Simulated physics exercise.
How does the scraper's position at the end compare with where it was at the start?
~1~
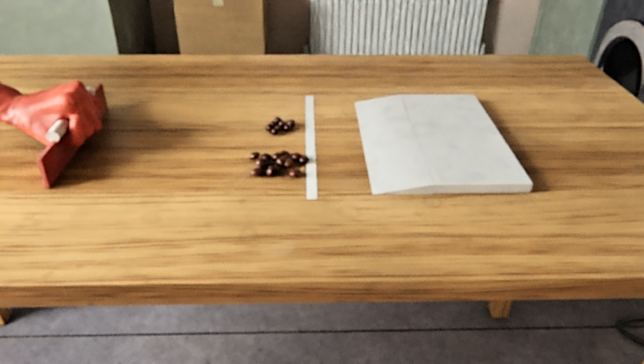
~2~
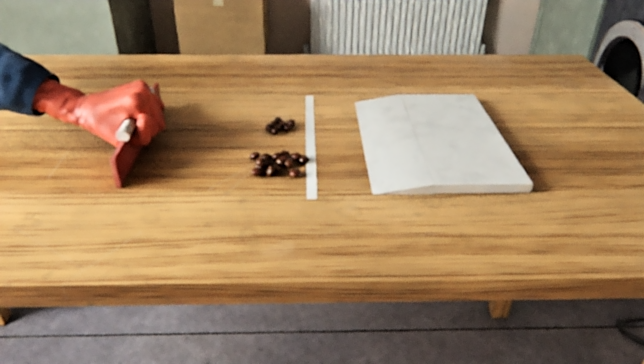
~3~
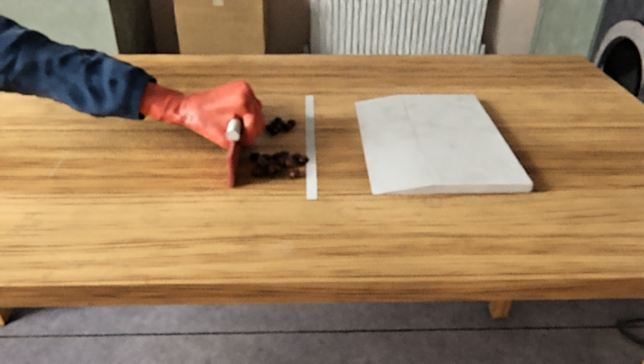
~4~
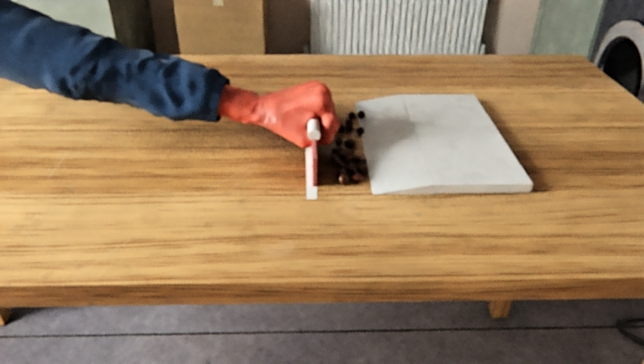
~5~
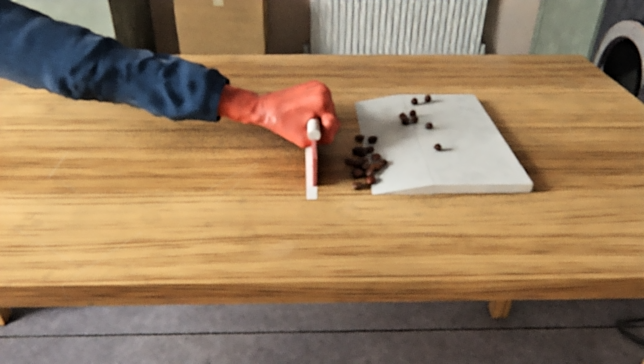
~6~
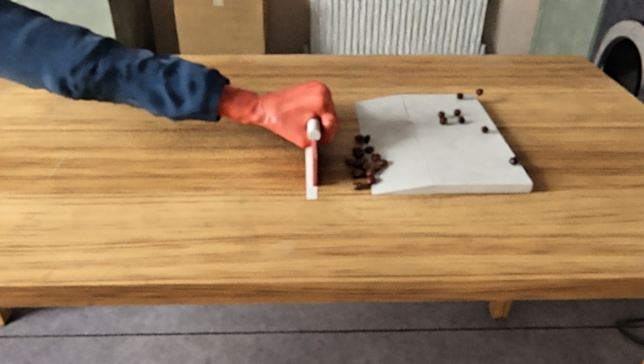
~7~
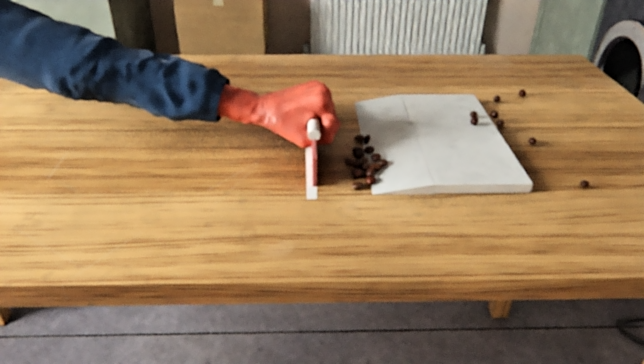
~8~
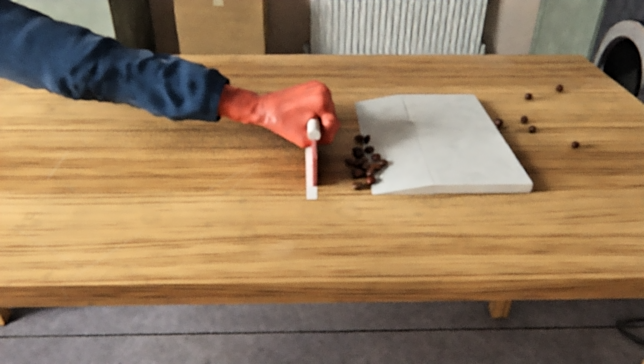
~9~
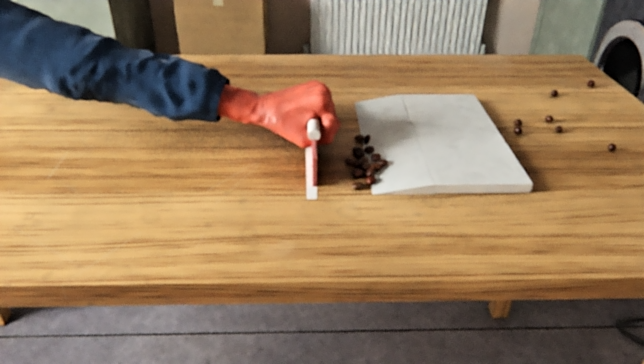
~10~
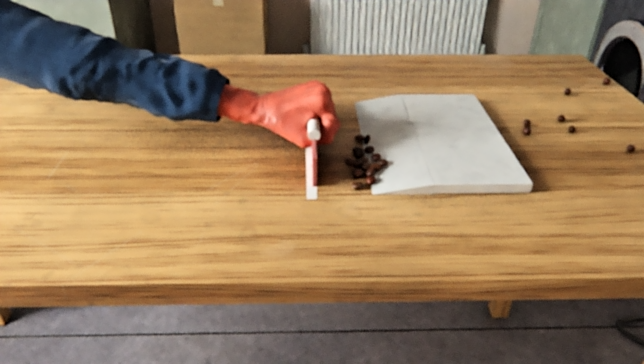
At the start the scraper is near the left end of the table, well short of the dark pieces. By the end it is further right, held at the white tape line before the ramp.
At the start, a red-gloved hand holds a red scraper at the left of a wooden table, with two small lots of dark, round pieces lying just left of a white tape line. The hand pushes the scraper right until it meets the pieces and drives them over the tape towards a low white ramp. The scraper stops at the tape, and the back lot rolls on up and across the ramp while the front lot bunches at its near edge. The back pieces roll off the far side and end scattered on the table at the right, while the front ones stay clustered at the foot of the ramp.
